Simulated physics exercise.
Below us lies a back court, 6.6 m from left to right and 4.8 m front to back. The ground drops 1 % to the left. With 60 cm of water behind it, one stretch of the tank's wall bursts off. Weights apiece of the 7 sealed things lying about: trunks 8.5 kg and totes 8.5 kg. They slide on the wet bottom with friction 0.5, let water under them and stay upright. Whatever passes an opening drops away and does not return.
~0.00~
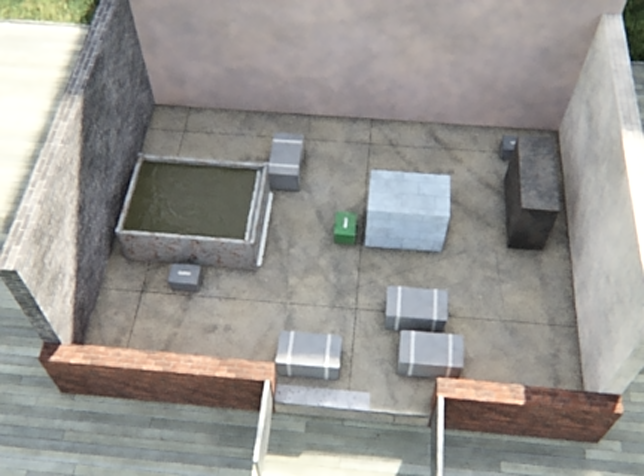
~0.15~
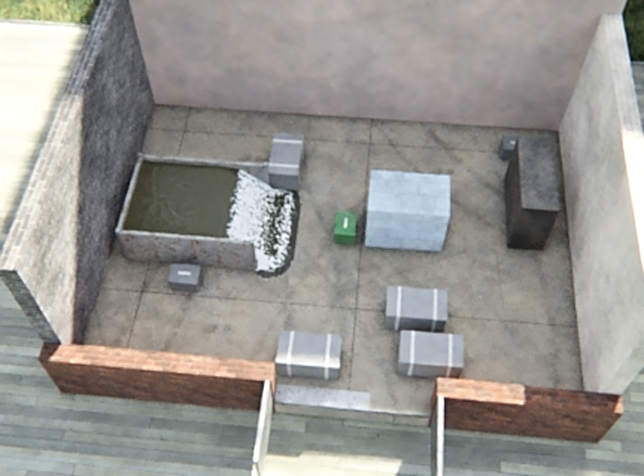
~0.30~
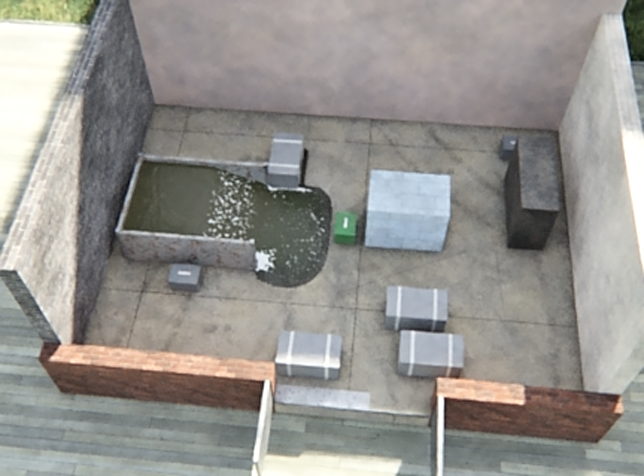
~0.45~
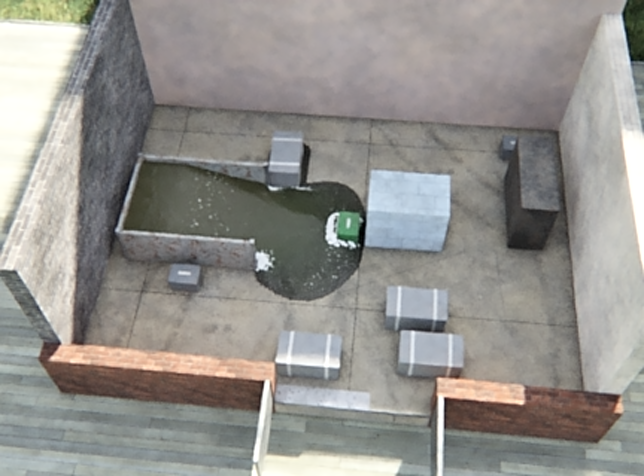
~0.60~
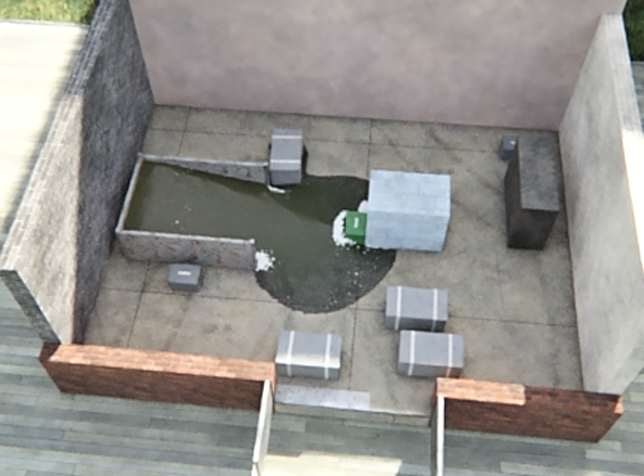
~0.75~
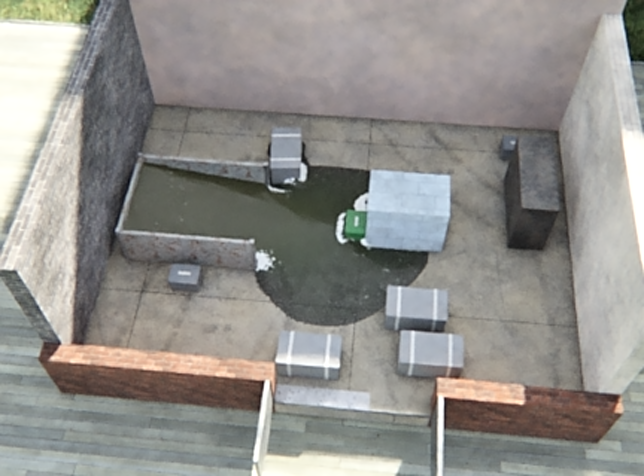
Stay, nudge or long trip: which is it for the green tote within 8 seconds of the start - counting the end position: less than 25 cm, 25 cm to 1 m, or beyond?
Green tote ends far away.
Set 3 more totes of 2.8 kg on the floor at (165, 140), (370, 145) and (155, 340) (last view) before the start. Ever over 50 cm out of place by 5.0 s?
In that order: Less, more, short of it.
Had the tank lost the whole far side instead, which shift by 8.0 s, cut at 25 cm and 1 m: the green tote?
In that case the green tote slides a little.
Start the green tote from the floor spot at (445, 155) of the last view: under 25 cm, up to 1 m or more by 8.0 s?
It slides a little.
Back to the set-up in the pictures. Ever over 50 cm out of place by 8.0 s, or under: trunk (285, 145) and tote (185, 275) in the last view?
In turn: Less, less.
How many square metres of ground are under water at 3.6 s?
Some 22 m2.
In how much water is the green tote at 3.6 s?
Roughly 8 cm.
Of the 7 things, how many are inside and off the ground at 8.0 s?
At that moment 3.
After 1.6 s the green tote is near (372, 255), 0.7 m from its start, afloat; 0 of 7 are out; 1 afloat.
After 3.6 s the green tote is near (535, 295), 2.8 m from its start, aground; 0 of 7 are out; 3 afloat.
After 5.6 s the green tote is near (464, 210), 1.7 m from its start, afloat; 0 of 7 are out; 4 afloat.
After 8.0 s the green tote is near (425, 178), 1.5 m from its start, aground; 0 of 7 are out; 3 afloat.
